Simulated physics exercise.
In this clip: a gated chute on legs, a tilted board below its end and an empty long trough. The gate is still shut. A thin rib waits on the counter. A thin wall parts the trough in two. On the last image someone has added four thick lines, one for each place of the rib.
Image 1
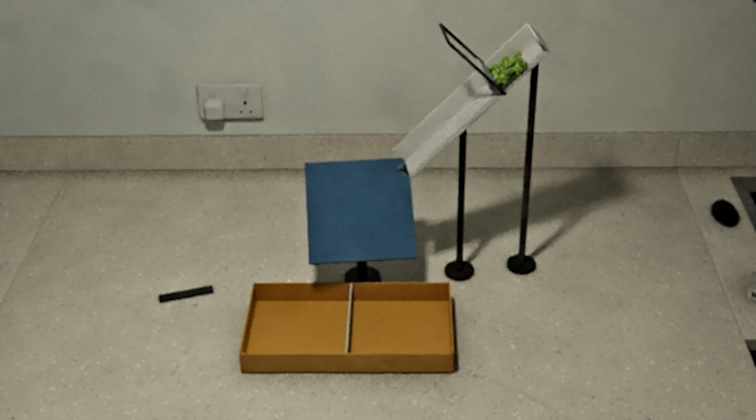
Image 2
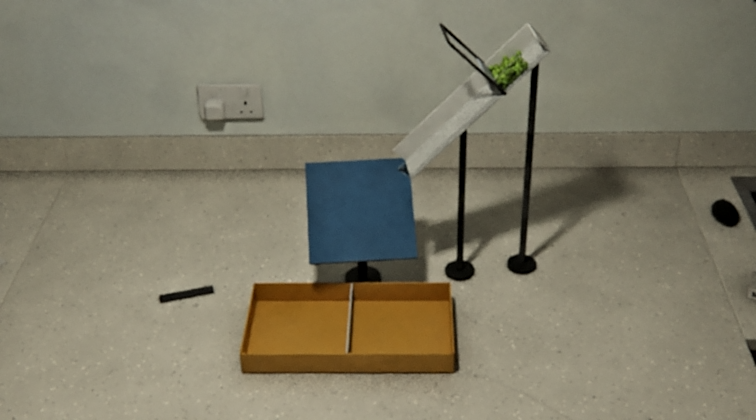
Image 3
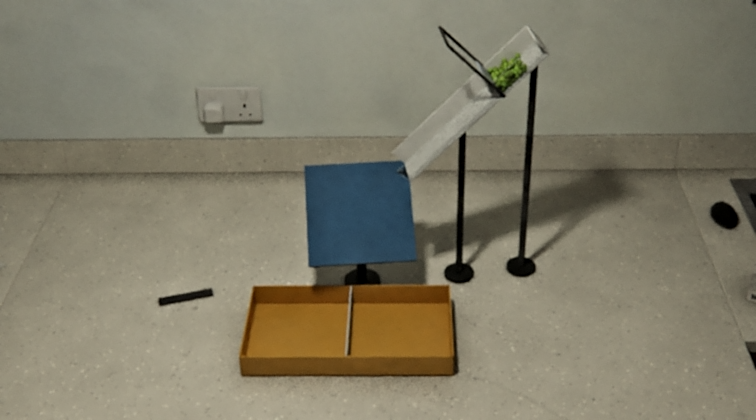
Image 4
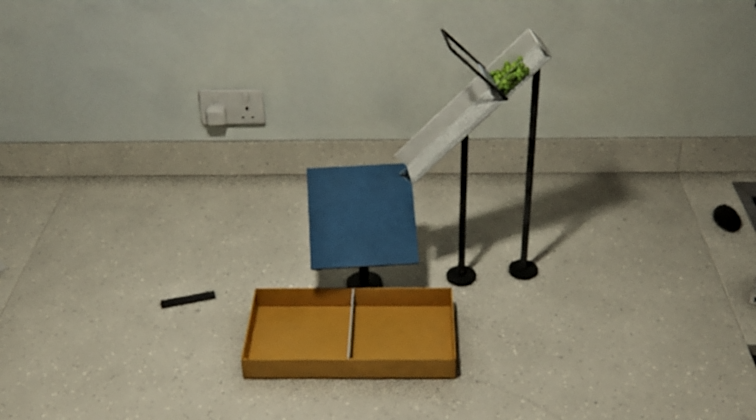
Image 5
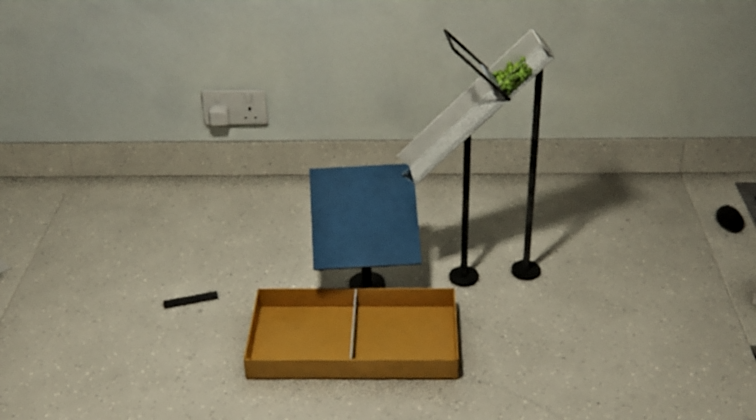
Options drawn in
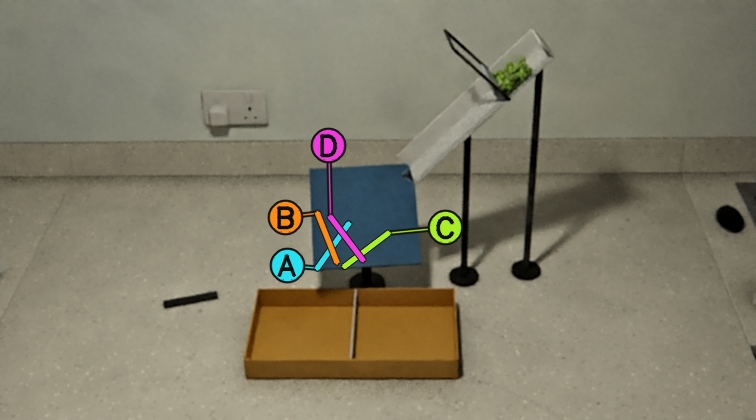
A white chute on two black legs slopes down to the left, bright green dried peas bunched behind its black gate, seen from the front and slightly above against a pale wall with a socket. Below its lip are a tilted blue board and an empty orange trough parted in two, with a thin dark rib lying left. Nothing moves except the camera, which shifts very slightly.
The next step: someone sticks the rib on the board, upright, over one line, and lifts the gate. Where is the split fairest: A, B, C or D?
Take B.
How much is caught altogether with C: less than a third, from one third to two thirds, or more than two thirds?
More than two thirds.
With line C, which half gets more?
Left.
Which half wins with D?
The right half.
On the marked copy, line A from (348, 223) to (317, 268); line B from (317, 213) to (336, 262); line C from (388, 233) to (344, 266); line D from (330, 217) to (362, 259).
Choosing A, of what is caught, the larger part in the left half, about a tenth in the right.
Choosing B, of what is caught, roughly half in the left half, roughly half in the right.
Choosing C, of what is caught, every piece in the left half, not one piece in the right.
Choosing D, of what is caught, just a few in the left half, almost all in the right.
